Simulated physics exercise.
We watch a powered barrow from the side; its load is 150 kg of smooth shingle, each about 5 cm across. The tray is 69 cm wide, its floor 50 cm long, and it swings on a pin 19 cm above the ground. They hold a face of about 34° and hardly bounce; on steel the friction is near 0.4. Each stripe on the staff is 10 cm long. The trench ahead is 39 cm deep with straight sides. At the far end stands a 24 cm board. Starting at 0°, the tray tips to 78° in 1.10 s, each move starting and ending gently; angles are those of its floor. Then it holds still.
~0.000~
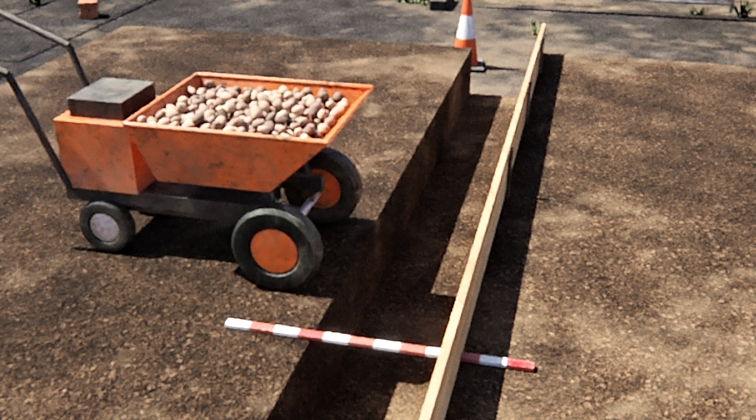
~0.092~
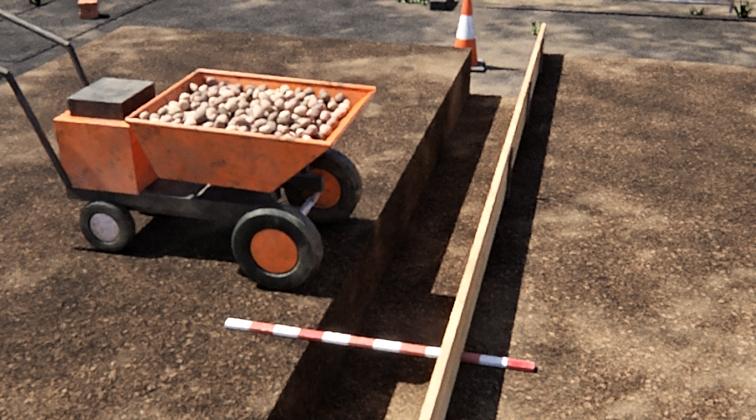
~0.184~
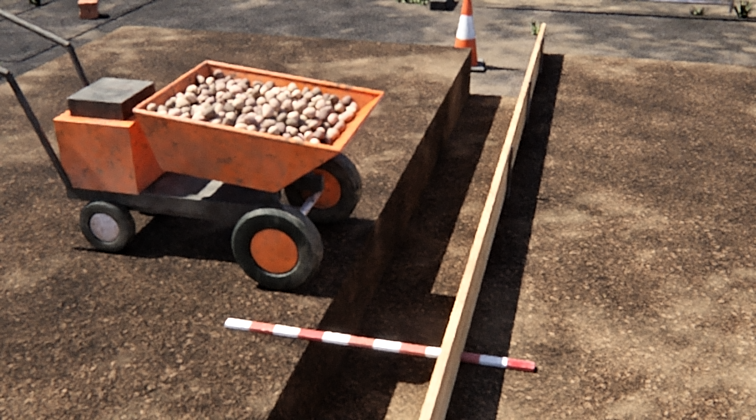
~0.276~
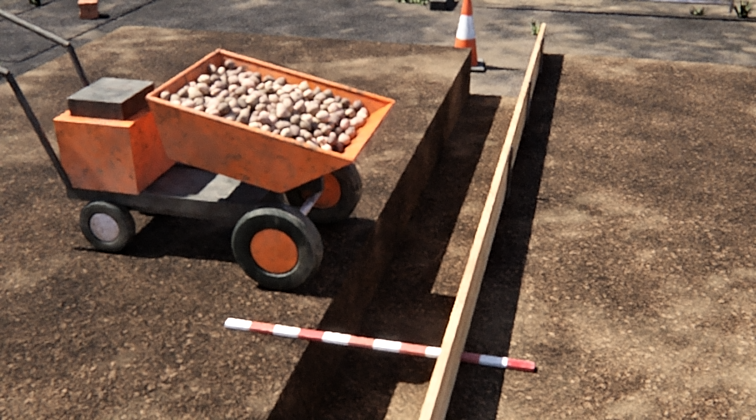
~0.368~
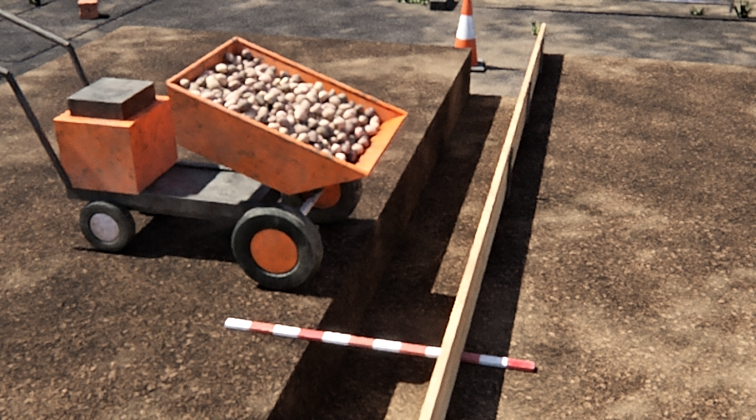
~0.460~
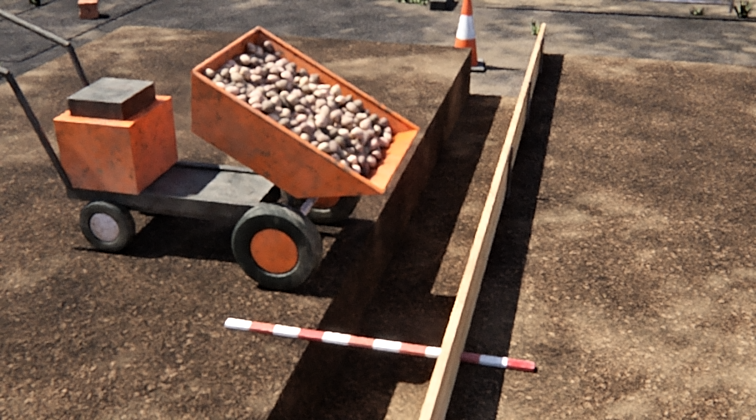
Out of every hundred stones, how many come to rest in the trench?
About 100 per cent.
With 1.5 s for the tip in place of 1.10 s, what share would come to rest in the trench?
In that case some 100 per cent.
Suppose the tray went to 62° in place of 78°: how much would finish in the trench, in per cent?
In that case some 100 per cent.
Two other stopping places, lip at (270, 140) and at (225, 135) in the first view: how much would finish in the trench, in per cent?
First some 100, then 80 per cent.
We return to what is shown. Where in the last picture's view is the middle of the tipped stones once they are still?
Their middle is at about (428, 329).
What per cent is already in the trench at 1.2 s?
About 75 per cent by then.
After 0.8 s the floor is at 65°; 98 % in the tray, 2 % in the trench; the foremost stones are at (444, 246).
After 1.2 s the floor is at 78°; 24 % in the tray, 76 % in the trench; the foremost stones are at (468, 316).
After 1.5 s the floor is at 78°; 0 % in the tray, 100 % in the trench; the foremost stones are at (468, 322).
After 3.5 s the floor is at 78°; 0 % in the tray, 100 % in the trench; the foremost stones are at (469, 326).
